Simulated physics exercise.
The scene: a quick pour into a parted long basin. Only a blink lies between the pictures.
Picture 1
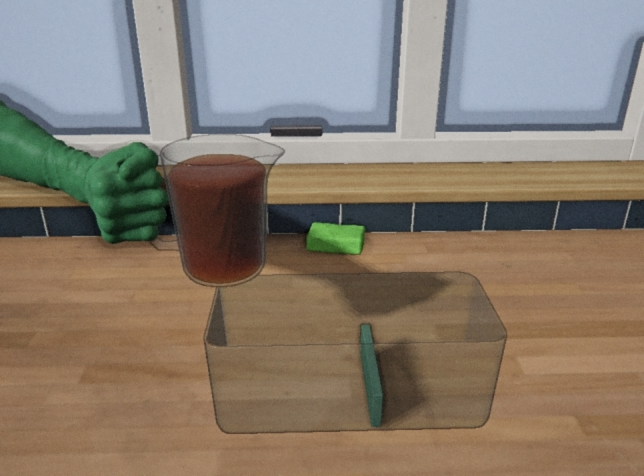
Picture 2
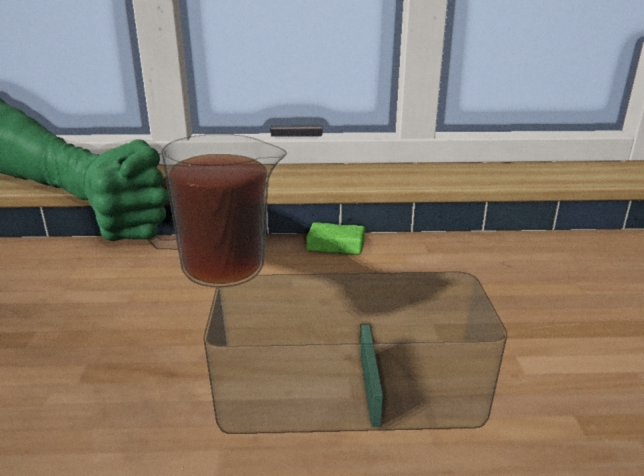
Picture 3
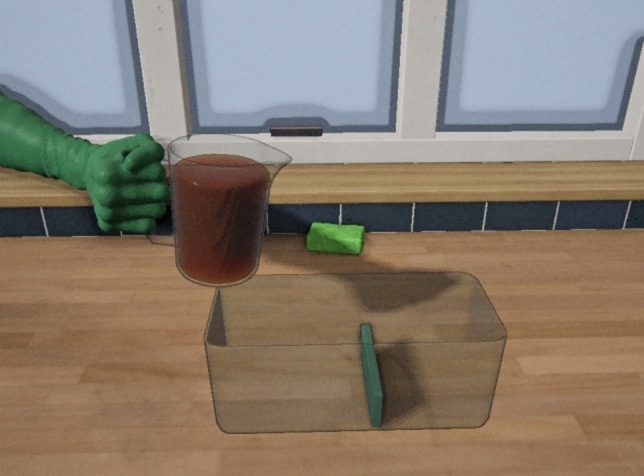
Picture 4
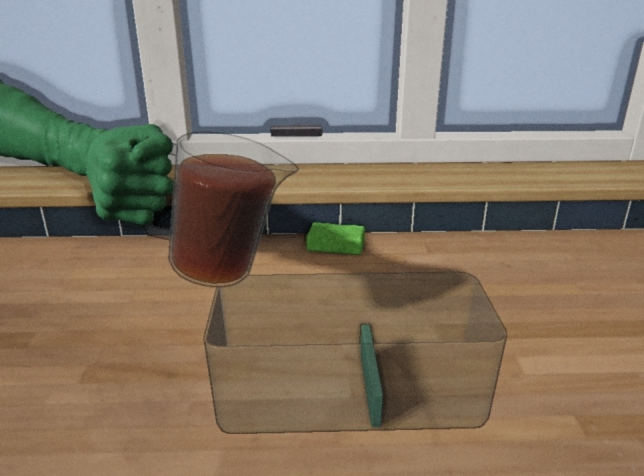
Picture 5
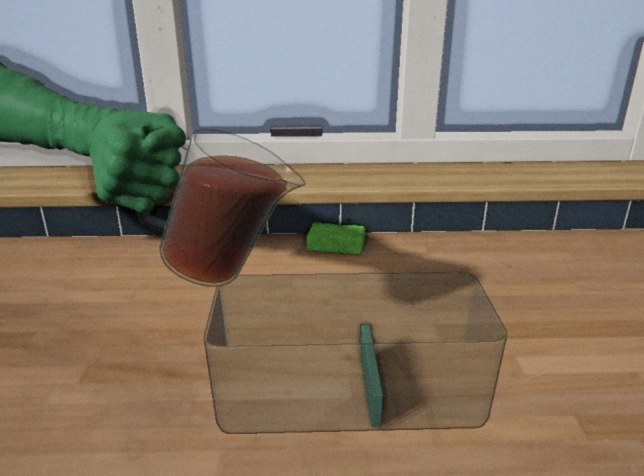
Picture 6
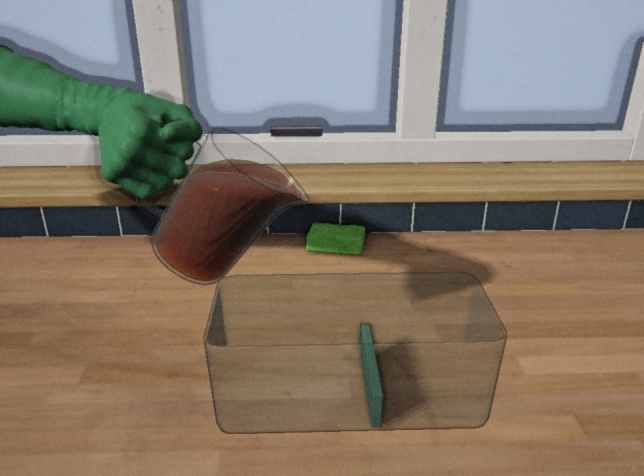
A green hand gripping a clear jug of reddish-brown liquid tilted it steadily to the right, the liquid shifting toward the spout, above a see-through basin with a small green divider on a wooden counter.
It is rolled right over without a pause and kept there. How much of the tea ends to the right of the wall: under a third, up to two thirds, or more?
It comes to less than a third.
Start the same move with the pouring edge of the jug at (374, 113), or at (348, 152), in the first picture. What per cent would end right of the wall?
Near 80 % and 90 %.
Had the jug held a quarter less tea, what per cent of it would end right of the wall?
Near 5 %.
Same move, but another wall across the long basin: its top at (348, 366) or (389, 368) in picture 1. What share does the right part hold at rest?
Near 55 % and 10 %.
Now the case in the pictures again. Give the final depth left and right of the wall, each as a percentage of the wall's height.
The left part 60 per cent, the right part 10.
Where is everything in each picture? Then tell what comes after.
Tilt 0°; pouring edge (285, 150); surface from (169, 167) to (267, 166); the long basin's rim runs from (212, 310) to (490, 305); the wall's top is at (371, 358), in the first frame.
Tilt 2°; pouring edge (287, 152); surface from (172, 166) to (268, 168), in the second frame.
Tilt 7°; pouring edge (292, 158); surface from (174, 163) to (272, 170), in the third frame.
Tilt 14°; pouring edge (299, 168); surface from (180, 161) to (277, 174), in the fourth frame.
Tilt 24°; pouring edge (306, 182); surface from (179, 188) to (287, 178), in the fifth frame.
Tilt 36°; pouring edge (310, 199); surface from (175, 200) to (298, 187), in the sixth frame.
A moment on, the jug is tipped right over and 57 per cent is still to pour, 19 is left of the wall and 2 right of it.
Next, the jug is tipped right over and 20 per cent is still to pour, 61 is left of the wall and 4 right of it.
Then the jug is tipped right over and 5 per cent is still to pour, 82 is left of the wall and 6 right of it.
Later the jug is tipped right over and 1 per cent is still to pour, 89 is left of the wall and 7 right of it.
In the end 90 per cent lies left of the wall, 7 right of it and 3 outside.
